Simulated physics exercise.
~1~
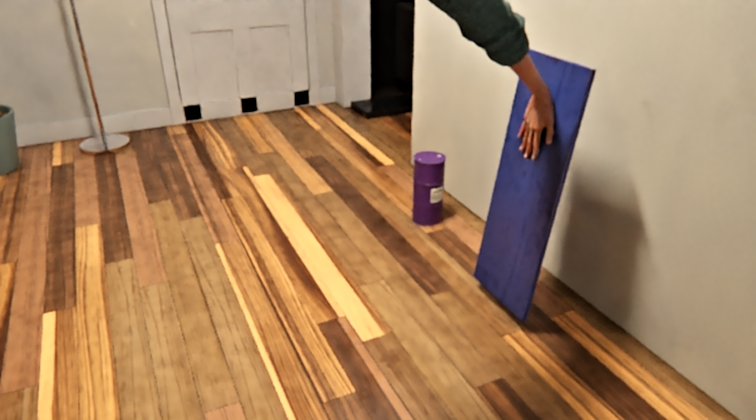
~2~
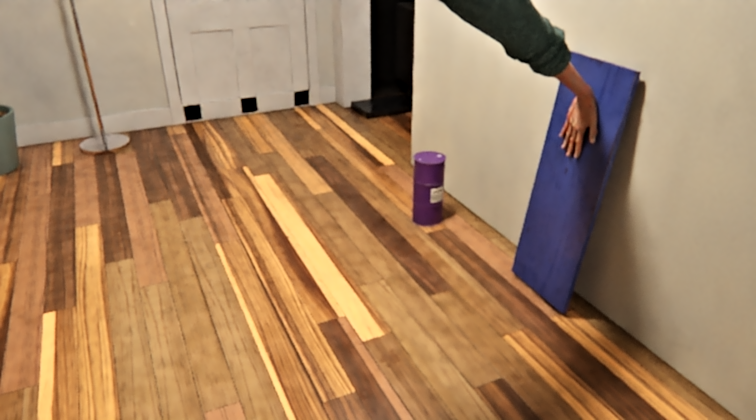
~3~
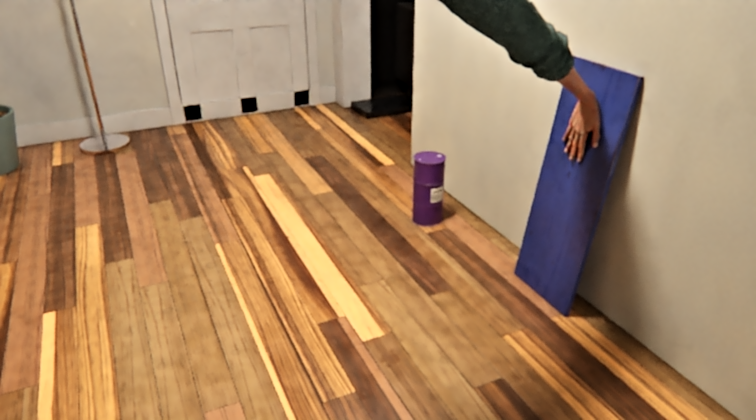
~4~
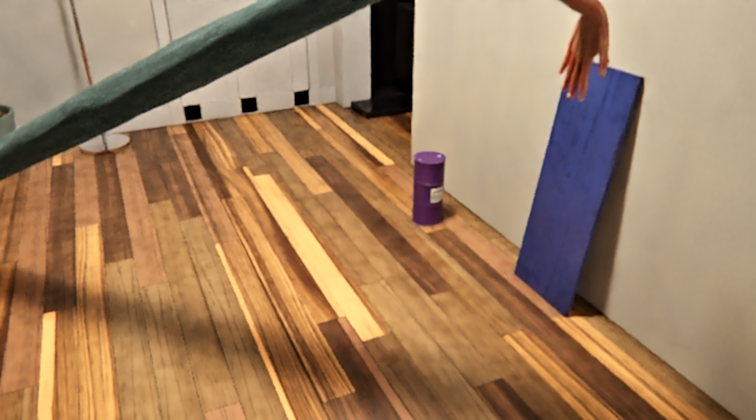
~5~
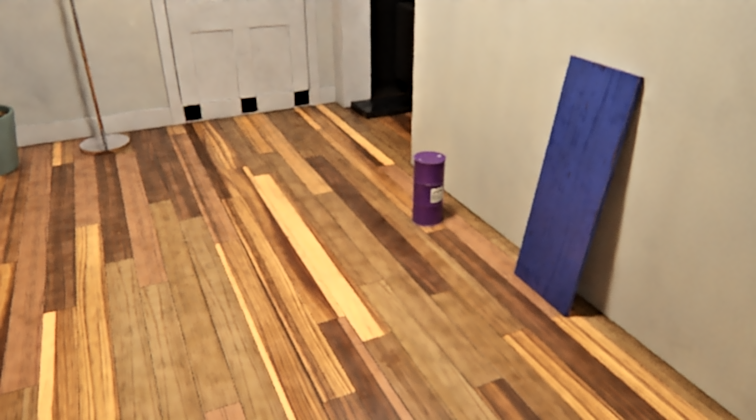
In the video, a hand moves a blue board to the right and leans it against a wall near a purple canister on a wooden floor, then lets go and withdraws, leaving the board propped in place.
